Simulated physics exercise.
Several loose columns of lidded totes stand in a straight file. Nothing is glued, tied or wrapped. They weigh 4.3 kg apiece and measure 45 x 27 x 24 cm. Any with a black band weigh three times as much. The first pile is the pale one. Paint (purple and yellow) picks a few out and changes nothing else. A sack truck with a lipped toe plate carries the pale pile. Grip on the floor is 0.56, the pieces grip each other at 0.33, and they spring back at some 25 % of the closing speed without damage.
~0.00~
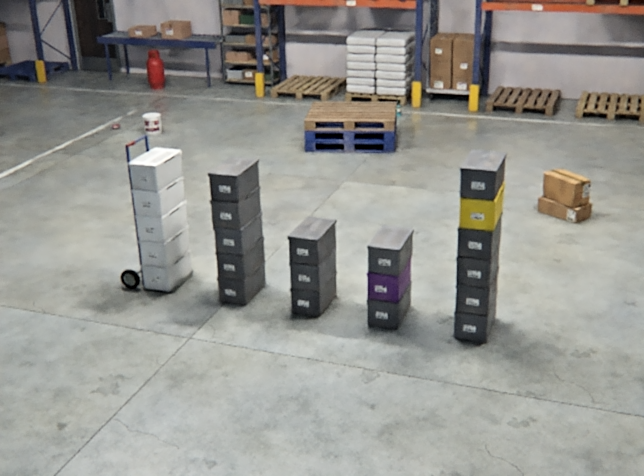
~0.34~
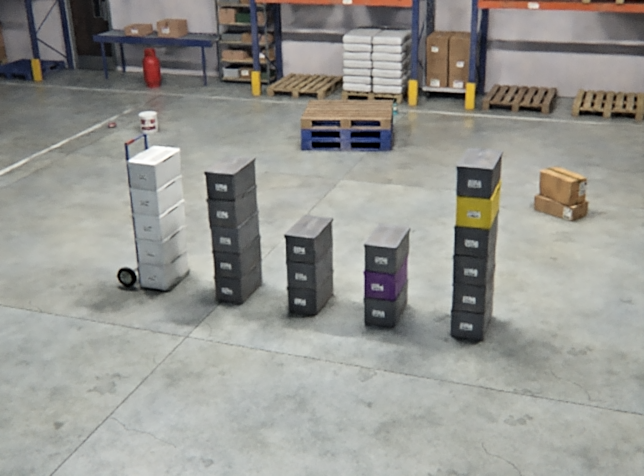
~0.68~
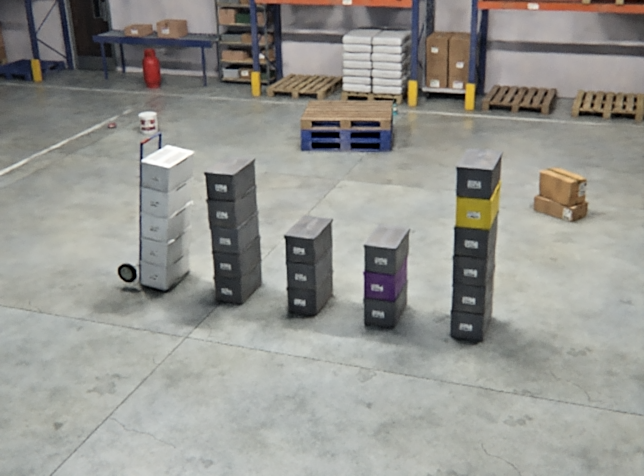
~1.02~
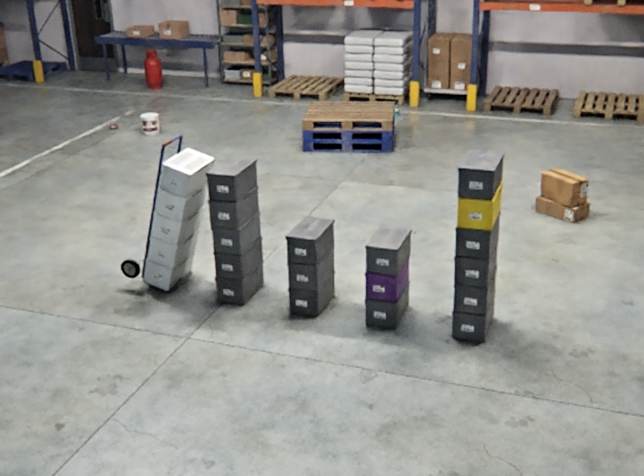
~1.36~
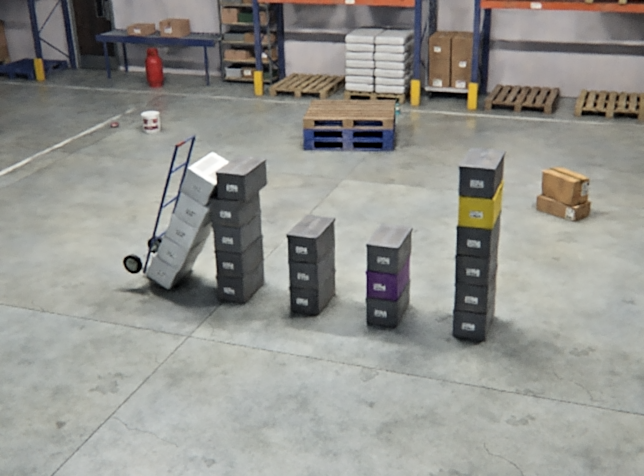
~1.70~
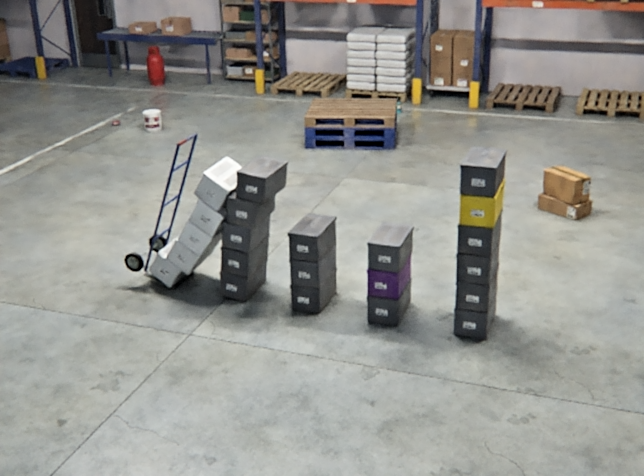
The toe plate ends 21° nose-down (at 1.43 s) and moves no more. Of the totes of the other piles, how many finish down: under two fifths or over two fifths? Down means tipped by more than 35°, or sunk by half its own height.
Upwards of two fifths of them.
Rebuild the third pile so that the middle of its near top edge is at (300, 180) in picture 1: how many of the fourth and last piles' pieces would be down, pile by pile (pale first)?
Then fourth 3, last 5.
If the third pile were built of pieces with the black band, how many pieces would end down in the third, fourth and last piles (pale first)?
In that case third 2, fourth 1, last 0.
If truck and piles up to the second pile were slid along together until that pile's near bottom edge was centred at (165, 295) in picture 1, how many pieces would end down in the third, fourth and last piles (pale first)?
In that case third 2, fourth 1, last 0.
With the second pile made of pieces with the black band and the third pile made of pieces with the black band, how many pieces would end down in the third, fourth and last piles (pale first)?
In that case third 0, fourth 0, last 0.
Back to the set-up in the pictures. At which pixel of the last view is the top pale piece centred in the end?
Near (302, 259).
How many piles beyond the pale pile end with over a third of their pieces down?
4 in all.
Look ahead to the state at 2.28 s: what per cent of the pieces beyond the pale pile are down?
25 per cent by then.
By 2.28 s, 5 of the pale pile down; 4 of the 17 other totes down.
By 4.06 s, 5 of the pale pile down; 9 of the 17 other totes down; yellow tote tilted 20°; purple tote 24 cm lower.
When it is over (5.8 s), 5 of the pale pile down; 15 of the 17 other totes down; yellow tote on its side; purple tote 24 cm lower. That is 88 per cent. In pixels of the last frame, middles, purple tote near (441, 306).
